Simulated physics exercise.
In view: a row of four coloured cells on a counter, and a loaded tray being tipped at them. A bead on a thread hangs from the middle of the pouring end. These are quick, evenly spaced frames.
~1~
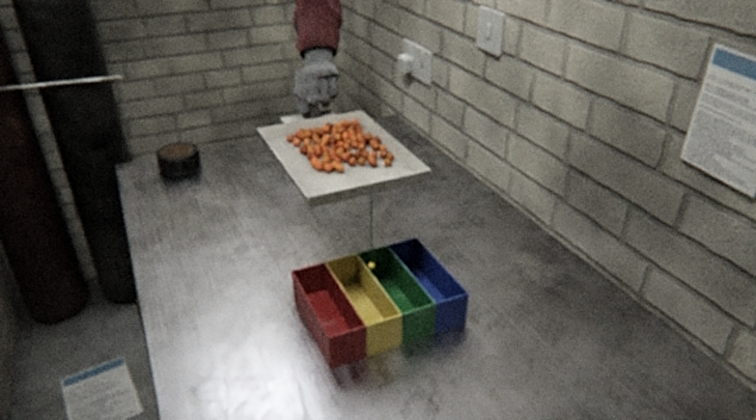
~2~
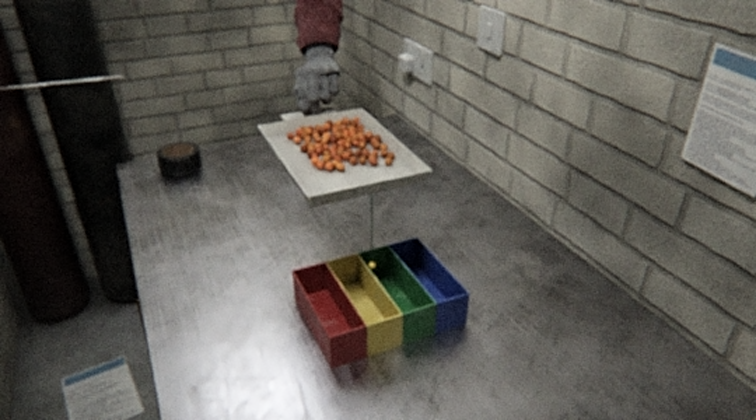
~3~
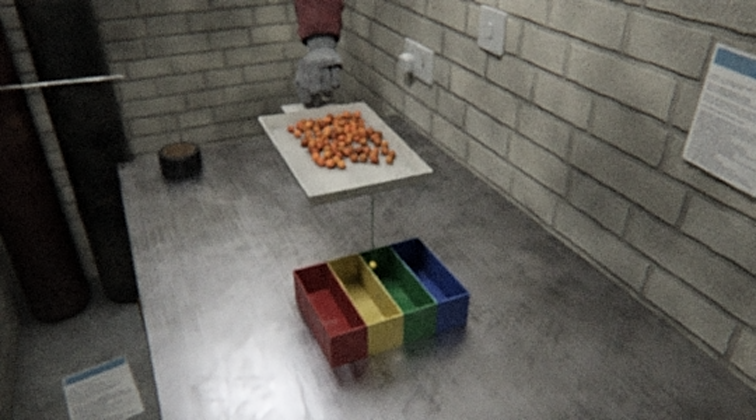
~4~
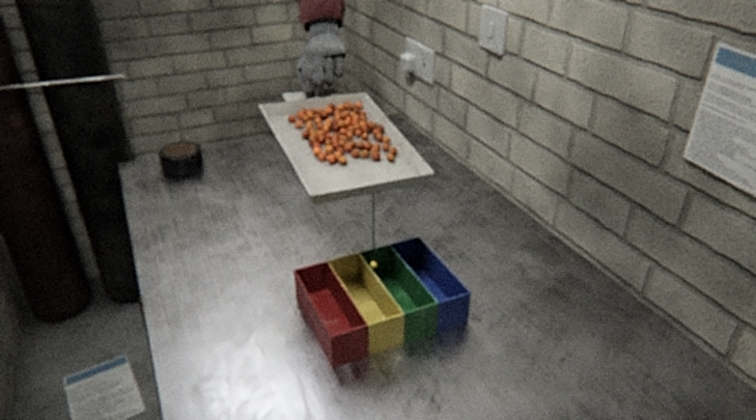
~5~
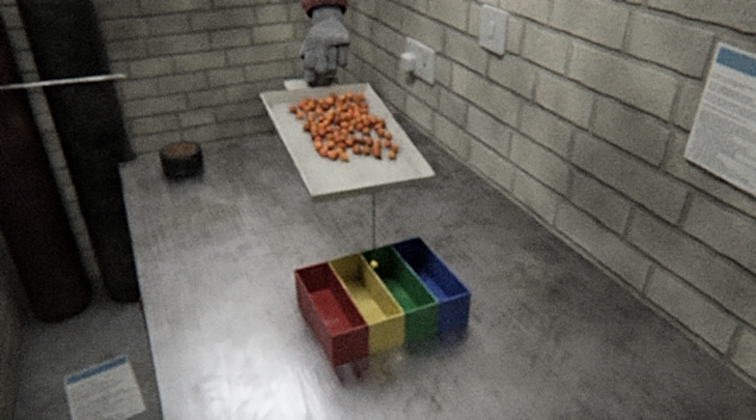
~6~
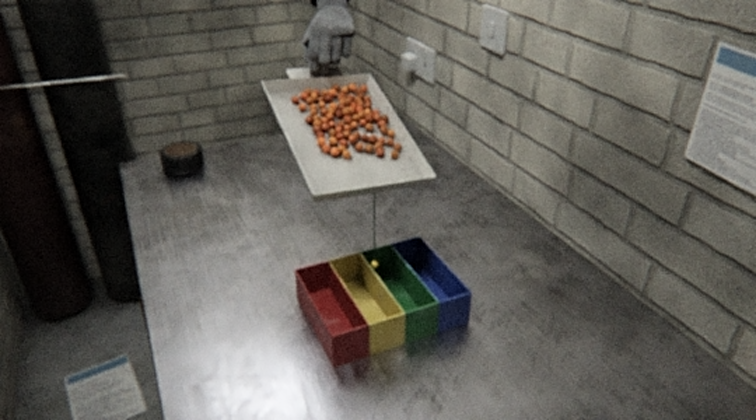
The video shows a gloved hand holding a pale tray of small orange-brown pieces above a row of red, yellow, green and blue cells on a grey counter, then gradually raising the tray's far end so it slopes toward the viewer.
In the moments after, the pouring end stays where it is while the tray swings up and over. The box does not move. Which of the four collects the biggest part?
The blue one ends fullest.
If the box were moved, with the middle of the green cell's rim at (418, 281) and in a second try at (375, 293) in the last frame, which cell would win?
First the cell in green, then the cell in blue.
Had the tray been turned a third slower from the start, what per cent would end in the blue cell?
Close to 50 per cent.
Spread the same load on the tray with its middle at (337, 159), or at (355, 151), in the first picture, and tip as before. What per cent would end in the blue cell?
Near 40 % and 50 %.
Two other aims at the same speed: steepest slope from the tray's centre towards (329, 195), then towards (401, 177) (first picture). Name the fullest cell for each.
At the first place the red cell, at the second the cell in blue.
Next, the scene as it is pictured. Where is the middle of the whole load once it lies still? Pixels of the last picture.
Close to (428, 307).
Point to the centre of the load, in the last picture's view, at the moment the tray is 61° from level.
Close to (397, 170).
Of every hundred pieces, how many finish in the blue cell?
It comes to 50 per cent or so.
Soon after the last picture, tray tipped steeply; nearly all on the tray; a small part falling or outside the box.
A little later, tray tipped right over; most on the tray; a small part in the blue cell; a stray few in the green cell; a small part falling or outside the box.
Later still, tray tipped past a quarter turn; about half in the blue cell; about a third in the green cell; a small part in the yellow cell; a small part falling or outside the box.
At rest, tray tipped past a quarter turn; about half in the blue cell; about a third in the green cell; a small part in the yellow cell; none in the red cell; a small part outside the box.
